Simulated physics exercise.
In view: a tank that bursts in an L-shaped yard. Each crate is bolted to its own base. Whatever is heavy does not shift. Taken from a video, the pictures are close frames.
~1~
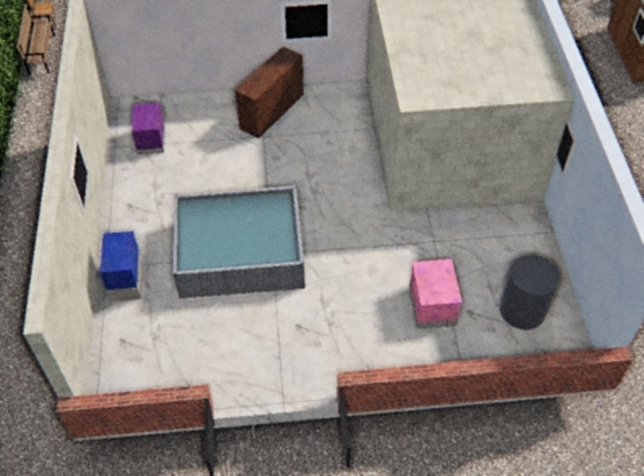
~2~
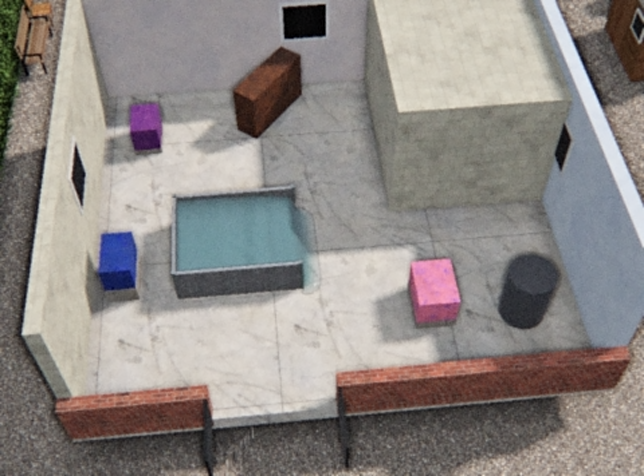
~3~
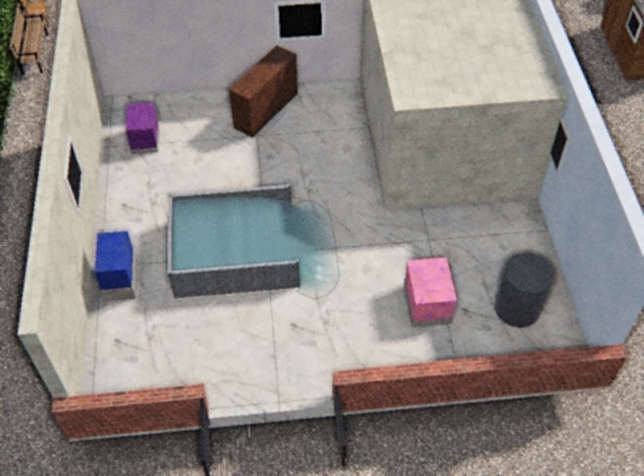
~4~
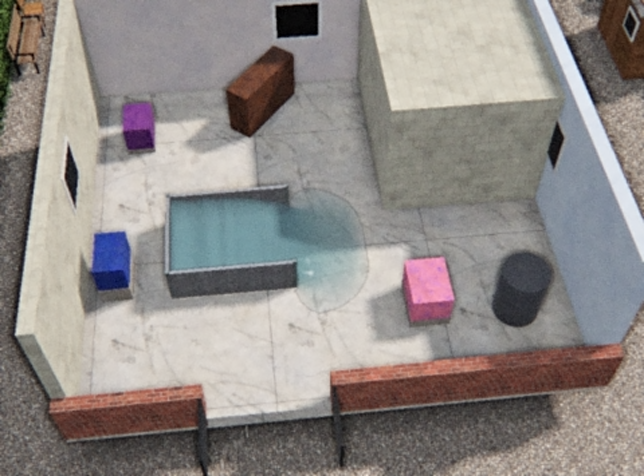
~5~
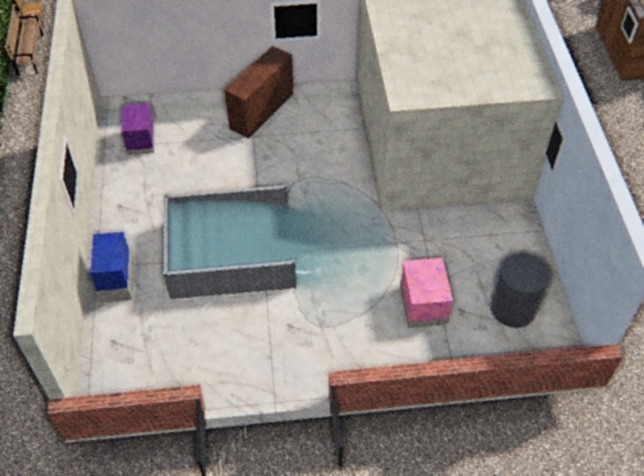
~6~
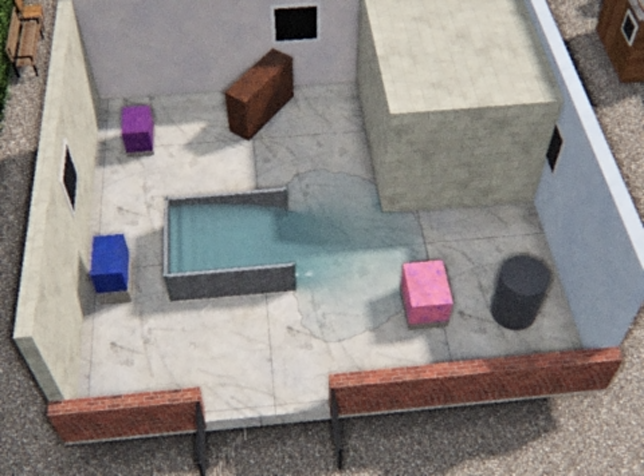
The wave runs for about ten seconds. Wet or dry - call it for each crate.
Calls: Purple crate - dry; pink crate - wet; blue crate - dry.
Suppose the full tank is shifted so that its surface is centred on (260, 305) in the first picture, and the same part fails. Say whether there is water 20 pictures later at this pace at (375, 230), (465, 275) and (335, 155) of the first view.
First drenched; next drenched; last drenched.
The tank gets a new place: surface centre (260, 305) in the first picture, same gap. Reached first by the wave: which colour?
Pink one.
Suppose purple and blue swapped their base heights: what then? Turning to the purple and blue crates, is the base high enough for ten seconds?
Summary: Purple crate is left untouched, blue crate is left untouched.
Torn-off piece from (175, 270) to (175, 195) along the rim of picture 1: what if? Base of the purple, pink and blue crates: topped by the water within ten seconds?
The purple crate is reached; the pink crate is not reached; the blue crate is reached.
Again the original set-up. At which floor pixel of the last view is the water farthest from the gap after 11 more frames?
The wet edge reaches furthest near (570, 334).
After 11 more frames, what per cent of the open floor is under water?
That works out at 35 %.
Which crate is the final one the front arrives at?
The answer here is the crate marked purple.
A moment on, water covers 25 % of the floor; the purple crate not reached, the pink crate water round its plinth, the blue crate not reached.
Next, water covers 35 % of the floor; the purple crate not reached, the pink crate water round its plinth, the blue crate not reached.
Then, water covers 45 % of the floor; the purple crate not reached, the pink crate water round its plinth, the blue crate not reached.
Later, water covers 60 % of the floor; the purple crate not reached, the pink crate water round its plinth, the blue crate not reached.
In the end, water covers 85 % of the floor; the purple crate stayed above the water, the pink crate was topped, the blue crate stayed above the water.
